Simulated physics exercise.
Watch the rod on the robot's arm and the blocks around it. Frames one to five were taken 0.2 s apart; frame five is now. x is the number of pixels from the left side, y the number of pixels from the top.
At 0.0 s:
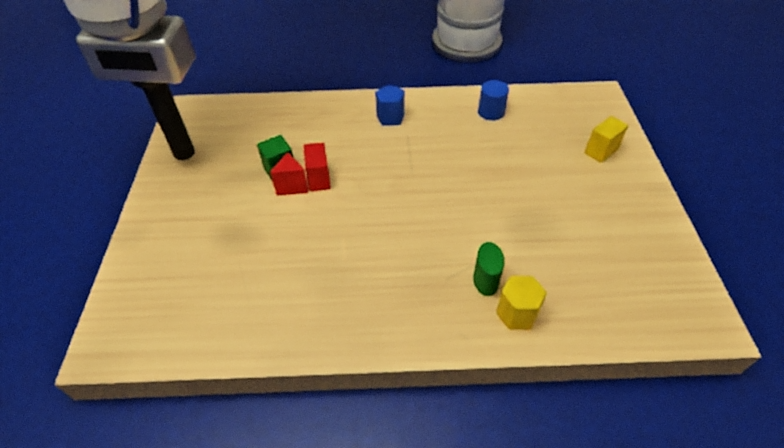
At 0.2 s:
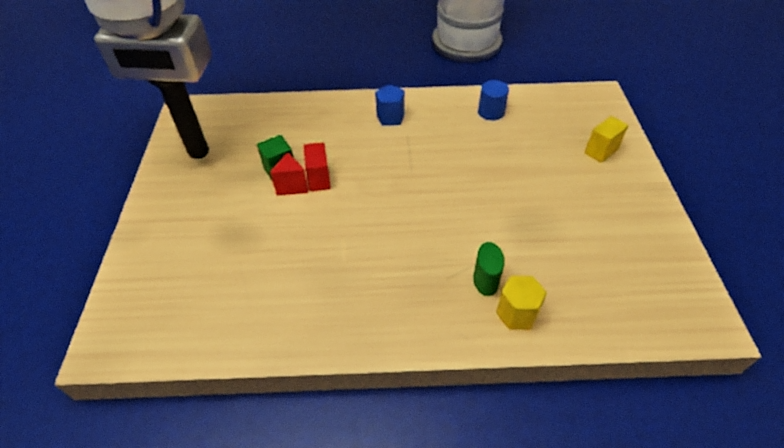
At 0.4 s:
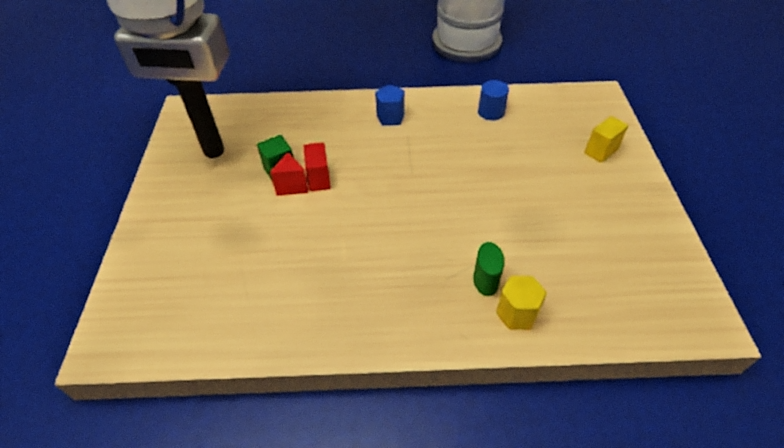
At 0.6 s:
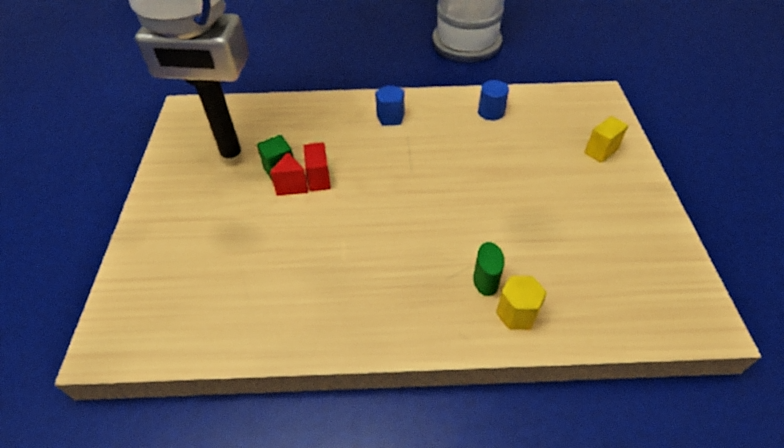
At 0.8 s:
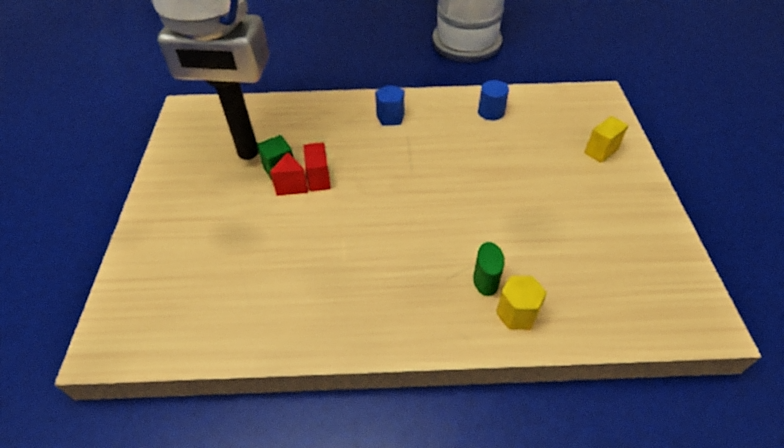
A robot arm's black rod slid steadily to the right across the upper left of a wooden board, drawing up close to a green block beside two red ones, while all the blocks stayed still.
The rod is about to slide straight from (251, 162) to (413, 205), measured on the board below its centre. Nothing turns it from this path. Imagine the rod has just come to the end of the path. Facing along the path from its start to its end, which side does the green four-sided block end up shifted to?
Over to the left.
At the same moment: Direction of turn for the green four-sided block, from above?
Short answer: Counterclockwise.
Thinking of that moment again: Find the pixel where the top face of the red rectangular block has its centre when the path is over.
The spot you're after is about (421, 145) in the image.
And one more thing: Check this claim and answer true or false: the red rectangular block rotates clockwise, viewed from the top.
The claim does not hold.
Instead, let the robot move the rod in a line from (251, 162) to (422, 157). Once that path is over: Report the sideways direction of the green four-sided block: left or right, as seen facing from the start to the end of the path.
The answer is right.
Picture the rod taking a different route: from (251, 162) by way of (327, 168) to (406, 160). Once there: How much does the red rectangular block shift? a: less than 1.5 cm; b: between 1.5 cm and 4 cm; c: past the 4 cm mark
c.
What follows on the original path. One third of the way, rod (302, 167); green four-sided block (325, 152), turned 40° anticlockwise; red triangle (305, 172), turned 60° clockwise; red rectangular block (348, 157), turned 30° clockwise.
Two thirds of the way, rod (357, 182); green four-sided block (380, 159), turned 80° anticlockwise; red triangle (307, 172), turned 75° clockwise; red rectangular block (403, 152), turned 10° anticlockwise.
At the end, rod (413, 197); green four-sided block (413, 161), turned 125° anticlockwise; red triangle (307, 172), turned 75° clockwise; red rectangular block (421, 145), turned 60° anticlockwise.
